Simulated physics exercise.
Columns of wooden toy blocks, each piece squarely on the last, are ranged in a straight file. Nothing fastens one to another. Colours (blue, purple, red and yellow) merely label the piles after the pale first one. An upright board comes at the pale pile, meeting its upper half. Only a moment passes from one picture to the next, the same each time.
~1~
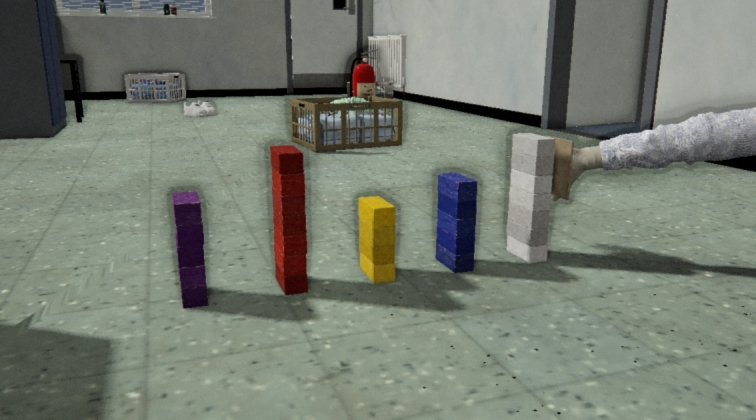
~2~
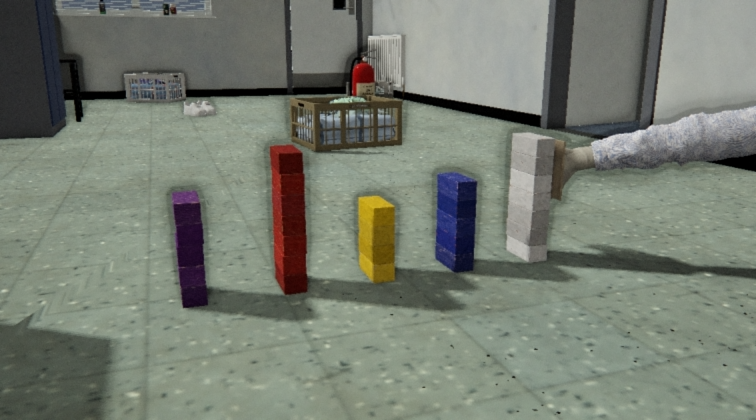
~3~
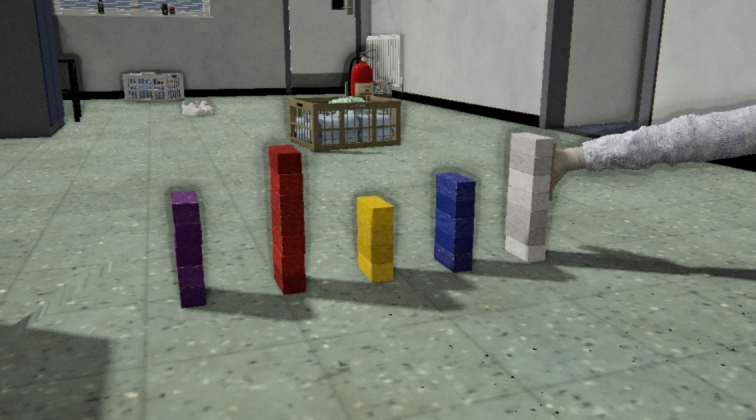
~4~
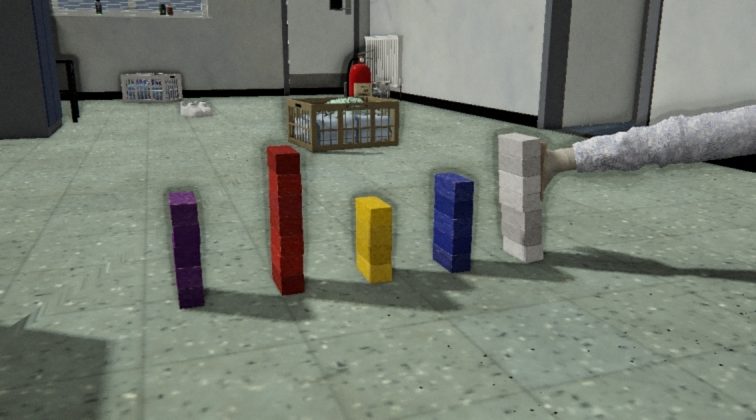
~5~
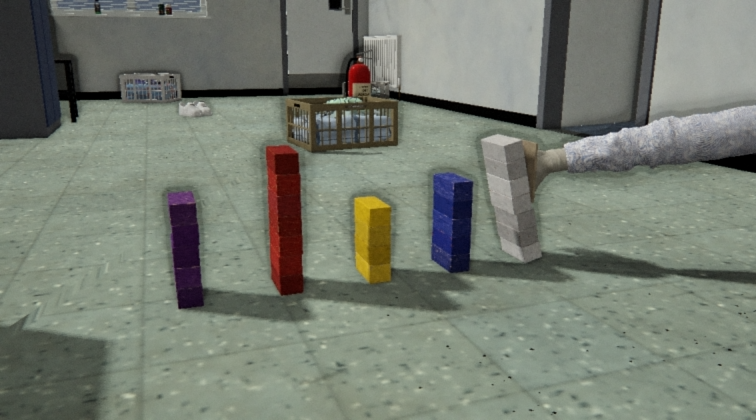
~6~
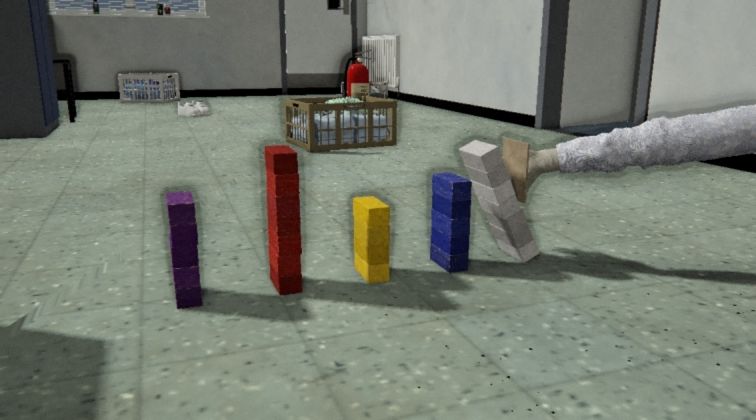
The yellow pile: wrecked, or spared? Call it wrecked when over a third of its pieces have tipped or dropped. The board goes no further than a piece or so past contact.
In the end the yellow column loses a good part of its height.
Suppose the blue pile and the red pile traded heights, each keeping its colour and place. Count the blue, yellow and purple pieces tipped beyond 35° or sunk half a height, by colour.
Blue 7, yellow 3, purple 4.
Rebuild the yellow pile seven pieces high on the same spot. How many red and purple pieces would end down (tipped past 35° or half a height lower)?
The counts are red 7, purple 5.
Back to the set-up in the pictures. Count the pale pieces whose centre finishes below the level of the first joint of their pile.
4 pale pieces.
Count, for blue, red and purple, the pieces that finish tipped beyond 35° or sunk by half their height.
Down at the end: Blue 4, red 0, purple 0.
Just after the last frame, 7 of the pale pile down; none of the 4 yellow blocks down (0 of 21 in all colours); top yellow block unmoved; top blue block tilted a little.
A moment on, 7 of the pale pile down; 1 of the 4 yellow blocks down (5 of 21 in all colours); top yellow block tilted well over; top blue block tilted steeply, about its own height lower.
When it is over, 7 of the pale pile down; 3 of the 4 yellow blocks down (7 of 21 in all colours); top yellow block tilted right over, some two heights lower; top blue block upside down. In pixels of the last frame, middles, top yellow block near (306, 257), top blue block near (354, 249).
